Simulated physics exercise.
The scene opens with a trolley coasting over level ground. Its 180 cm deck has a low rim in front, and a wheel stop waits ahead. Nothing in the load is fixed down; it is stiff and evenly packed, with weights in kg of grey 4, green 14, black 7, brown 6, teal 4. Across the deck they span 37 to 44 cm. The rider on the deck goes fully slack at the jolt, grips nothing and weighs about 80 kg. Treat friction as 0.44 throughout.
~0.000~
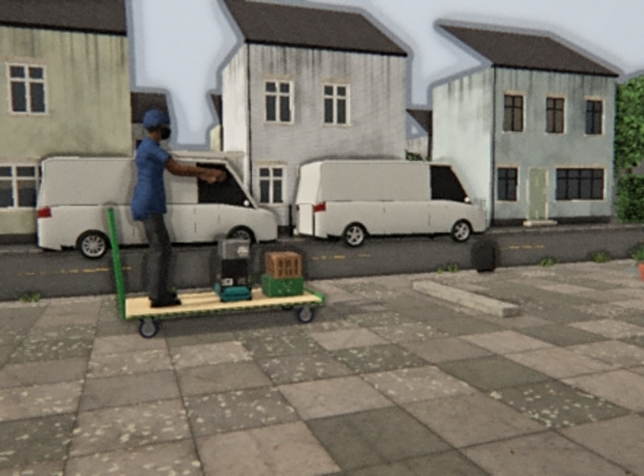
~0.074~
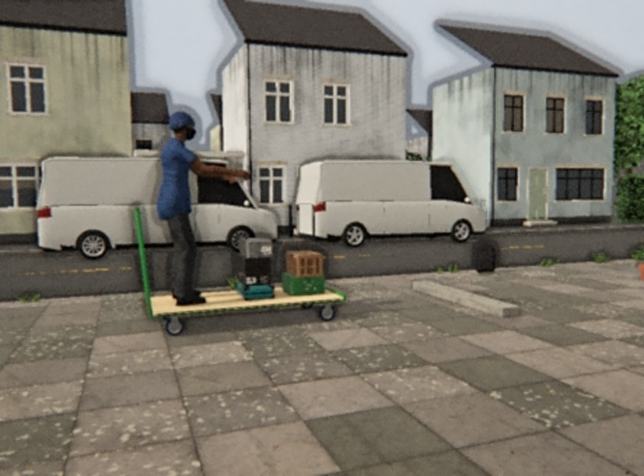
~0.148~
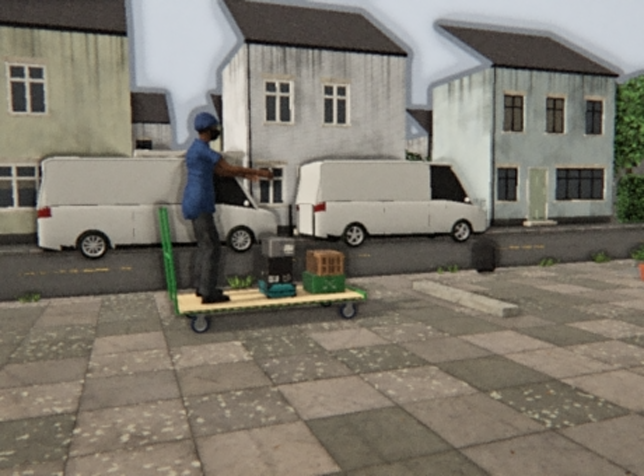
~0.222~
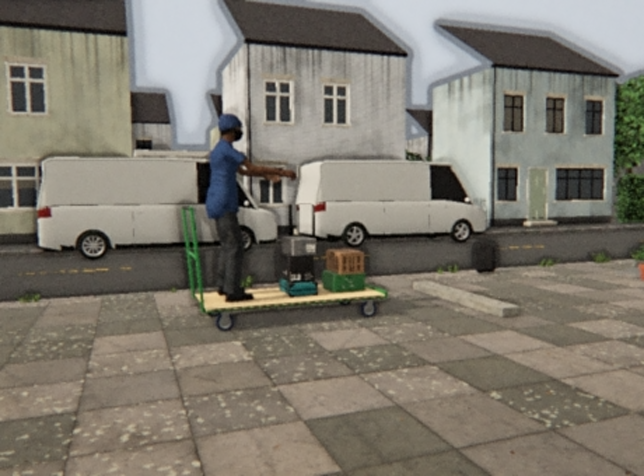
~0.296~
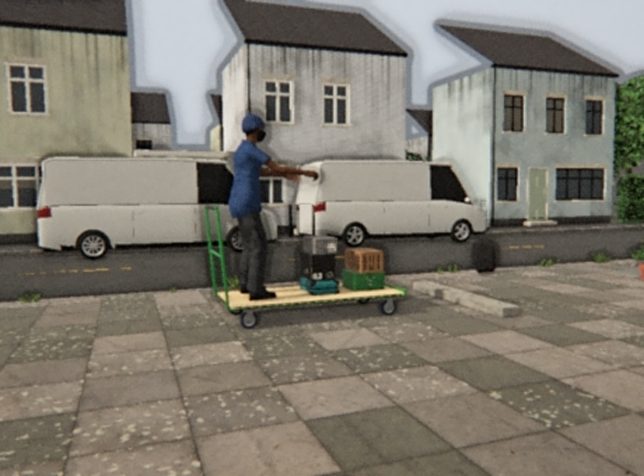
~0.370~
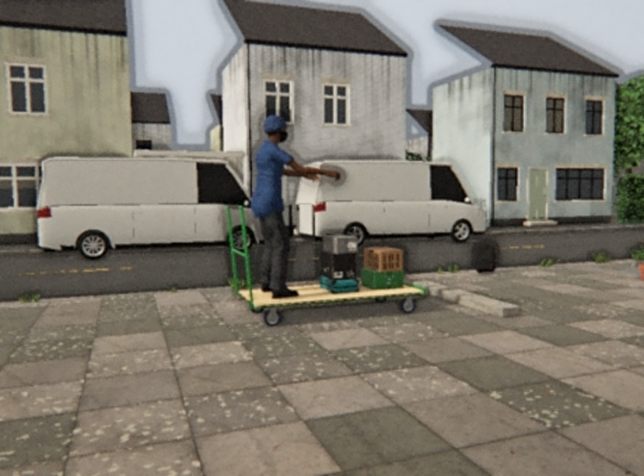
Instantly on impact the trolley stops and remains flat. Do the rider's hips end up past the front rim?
Yes, result: Off the deck.
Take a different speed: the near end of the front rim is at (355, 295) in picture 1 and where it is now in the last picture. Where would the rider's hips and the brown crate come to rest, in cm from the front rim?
In that case hips 70 behind, brown 90 past.
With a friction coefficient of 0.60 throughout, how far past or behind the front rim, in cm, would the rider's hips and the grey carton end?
Rest positions: Hips 50 cm beyond the rim; grey 70 cm beyond the rim.
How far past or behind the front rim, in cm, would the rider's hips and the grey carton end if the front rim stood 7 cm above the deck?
Hips 10 behind, grey 120 past.
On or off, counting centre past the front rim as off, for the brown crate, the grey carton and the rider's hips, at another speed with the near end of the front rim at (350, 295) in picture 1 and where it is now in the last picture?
In that case the brown one is lost, the grey one lost, and the hips kept.
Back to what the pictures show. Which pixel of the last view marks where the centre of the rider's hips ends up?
(460, 281).
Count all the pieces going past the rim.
3.
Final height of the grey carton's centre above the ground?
About 10 cm above the ground.
The wheels strike at 0.59 s.
After 1.14 s the rider's hips are 25 cm behind the rim, near (440, 235) in the last picture's view.
After 1.59 s the rider's hips are 42 cm past the rim, near (488, 259) in the last picture's view.
When all is still (4.6 s), past the rim, grey carton, black parcel, brown crate and the rider's hips; behind it, green carton and teal suitcase.
